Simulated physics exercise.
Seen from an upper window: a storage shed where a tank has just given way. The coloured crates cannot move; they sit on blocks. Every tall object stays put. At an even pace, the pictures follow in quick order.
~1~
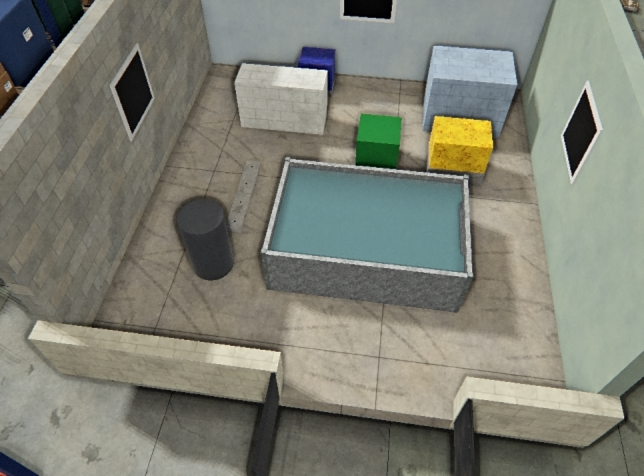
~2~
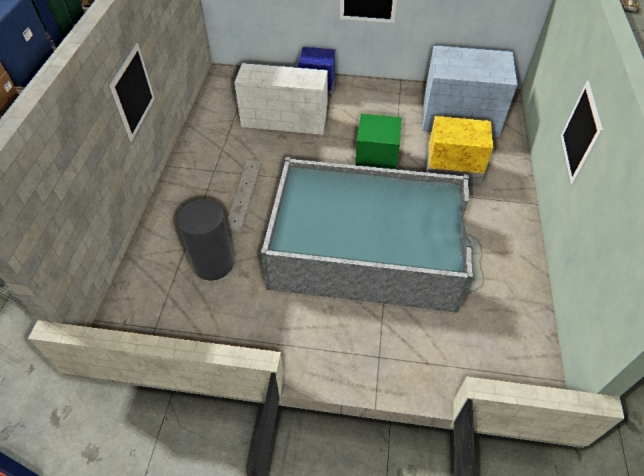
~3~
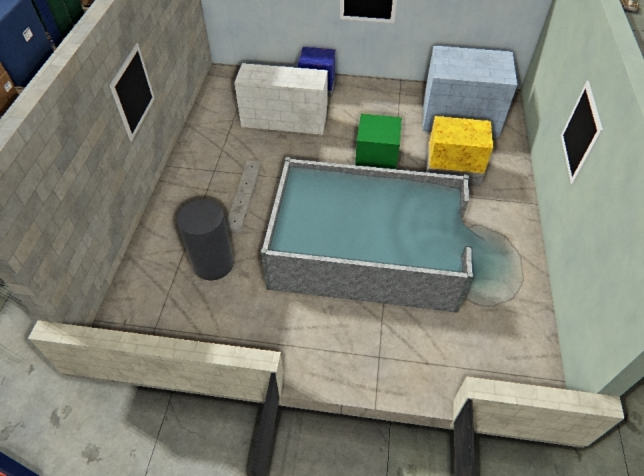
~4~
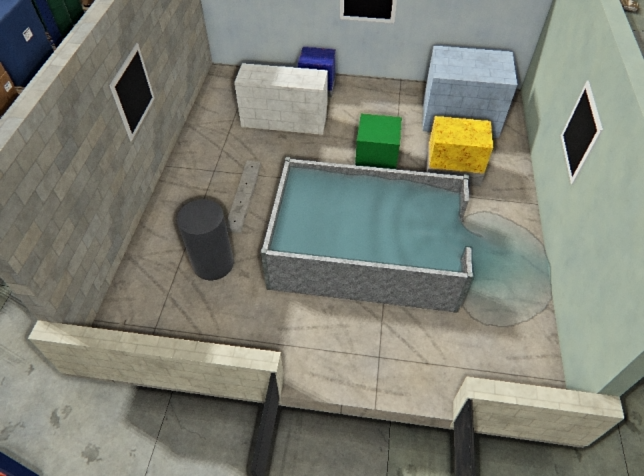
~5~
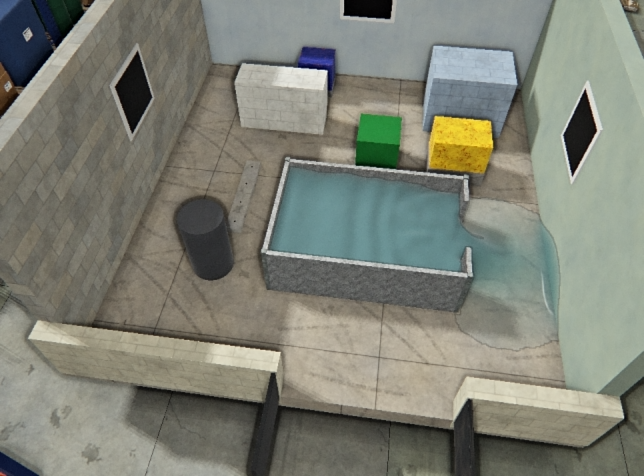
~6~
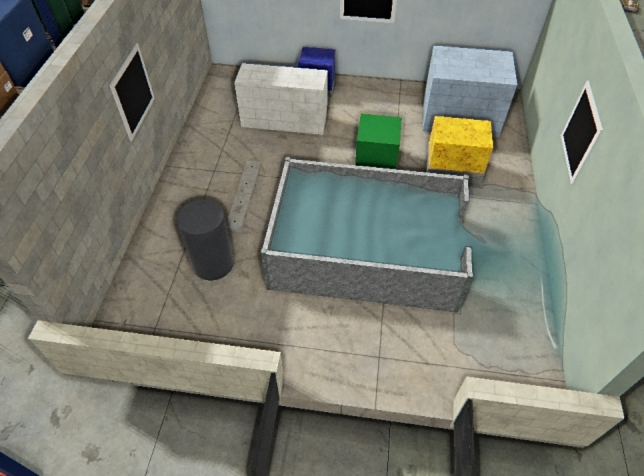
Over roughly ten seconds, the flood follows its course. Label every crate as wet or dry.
Green crate: Dry; yellow crate: Dry; blue crate: Wet.
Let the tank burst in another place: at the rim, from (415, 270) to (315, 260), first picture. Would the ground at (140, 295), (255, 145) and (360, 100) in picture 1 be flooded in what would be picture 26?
Order as asked: Swamped, untouched, untouched.
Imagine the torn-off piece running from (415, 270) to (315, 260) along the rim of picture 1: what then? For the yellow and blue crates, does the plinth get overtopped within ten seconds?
First the yellow crate: It is never reached; then the blue crate: It is never reached.
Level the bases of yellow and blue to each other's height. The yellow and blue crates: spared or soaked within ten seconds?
My reading: Yellow takes water, blue is safe.
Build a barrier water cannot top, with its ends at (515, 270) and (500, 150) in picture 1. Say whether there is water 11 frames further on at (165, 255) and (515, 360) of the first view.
As listed: Free of water, awash.
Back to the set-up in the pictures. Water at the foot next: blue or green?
My pick is the green-painted one.
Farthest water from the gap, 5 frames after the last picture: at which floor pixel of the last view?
At roughly (522, 118).
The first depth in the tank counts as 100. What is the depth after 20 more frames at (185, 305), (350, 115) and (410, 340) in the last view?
In order: About 6, 2 and 10 in a hundred.
A moment on, water covers 15 % of the floor; the green crate not reached, the yellow crate water round its plinth, the blue crate not reached.
Next, water covers 30 % of the floor; the green crate not reached, the yellow crate water round its plinth, the blue crate not reached.
Then, water covers 55 % of the floor; the green crate water round its plinth, the yellow crate water round its plinth, the blue crate not reached.
Later, water covers 90 % of the floor; the green crate water round its plinth, the yellow crate water round its plinth, the blue crate water round its plinth.
In the end, water covers 100 % of the floor; the green crate stayed above the water, the yellow crate stayed above the water, the blue crate was topped.
